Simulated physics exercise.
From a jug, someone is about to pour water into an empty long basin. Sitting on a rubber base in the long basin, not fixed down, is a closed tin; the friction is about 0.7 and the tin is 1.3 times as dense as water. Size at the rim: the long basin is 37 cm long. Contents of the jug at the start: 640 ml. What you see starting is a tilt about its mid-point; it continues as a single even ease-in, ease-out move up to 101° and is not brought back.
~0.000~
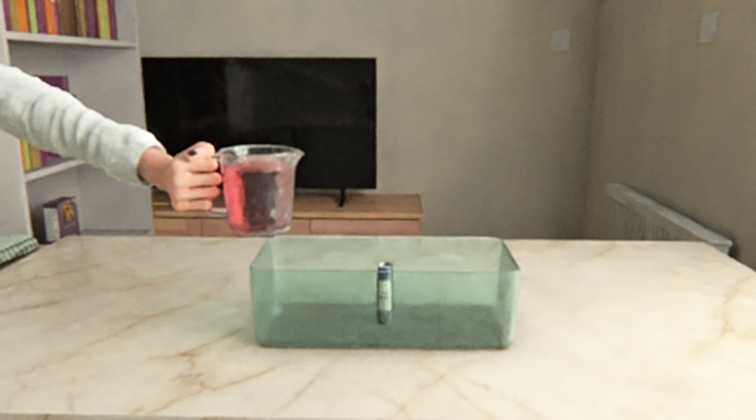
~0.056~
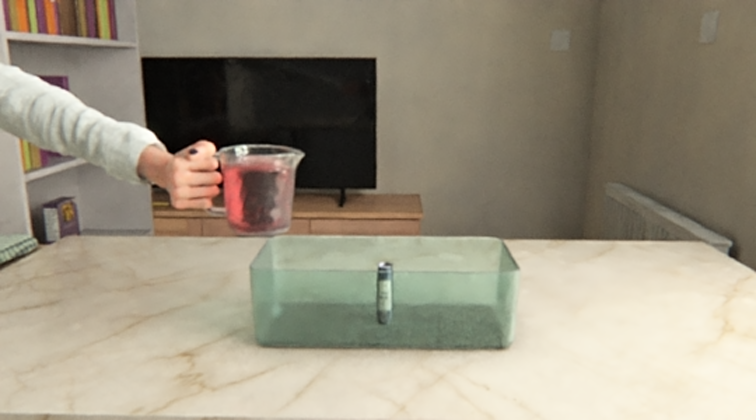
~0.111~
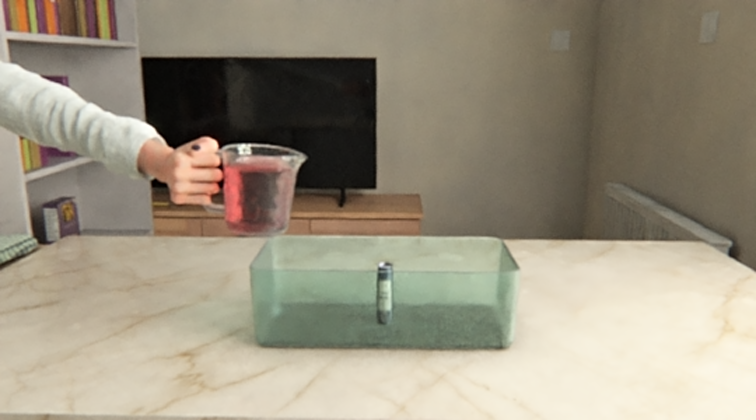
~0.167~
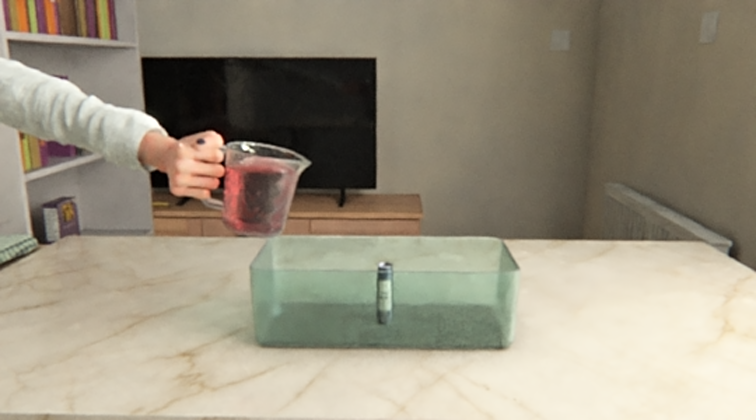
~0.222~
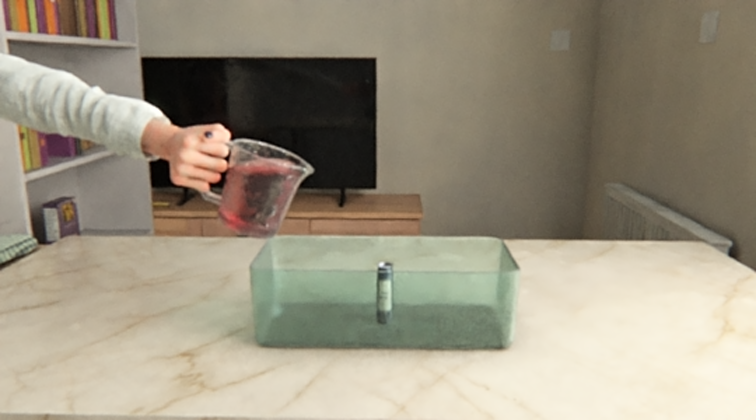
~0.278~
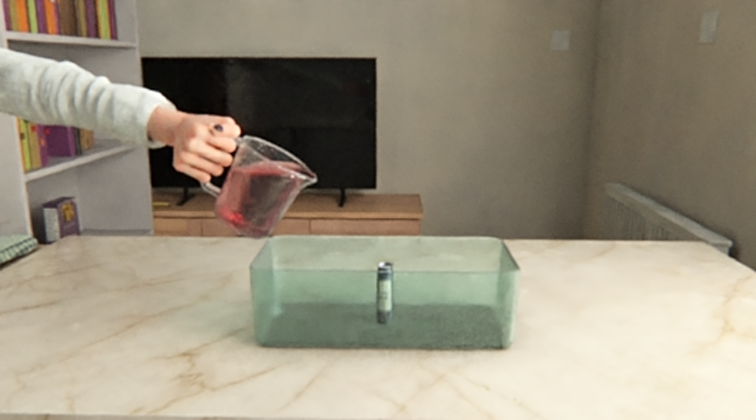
The footage shows a hand holding a clear jug of reddish liquid above a long green see-through basin with a small upright cylinder inside; the jug stays nearly level at first, then the hand tilts it steadily to the right.
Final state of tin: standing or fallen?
Standing.
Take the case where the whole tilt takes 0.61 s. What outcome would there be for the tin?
Holds steady.
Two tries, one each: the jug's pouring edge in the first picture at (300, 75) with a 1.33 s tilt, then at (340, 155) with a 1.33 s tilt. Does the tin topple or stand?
In the first try it comes down; in the second it comes down.
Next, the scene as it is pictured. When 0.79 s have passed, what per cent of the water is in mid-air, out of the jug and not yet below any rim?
Airborne fraction: Approx. 7 %.
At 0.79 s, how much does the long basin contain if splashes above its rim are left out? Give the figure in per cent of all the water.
Roughly 78 per cent.
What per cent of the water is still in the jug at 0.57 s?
About 60 per cent.
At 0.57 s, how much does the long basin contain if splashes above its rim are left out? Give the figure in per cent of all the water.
Near 24 in a hundred.
After 0.57 s the tilt is 87° and 59 per cent is still to pour; the tin stands where it began.
After 0.79 s the tilt is 101° and 15 per cent is still to pour; the tin stands where it began.
After 1.01 s the tilt is 101° and 2 per cent is still to pour; the tin stands where it began.
After 1.26 s the tilt is 101° and 0 per cent is still to pour; the tin stands where it began.
In the end the tin stands where it began.
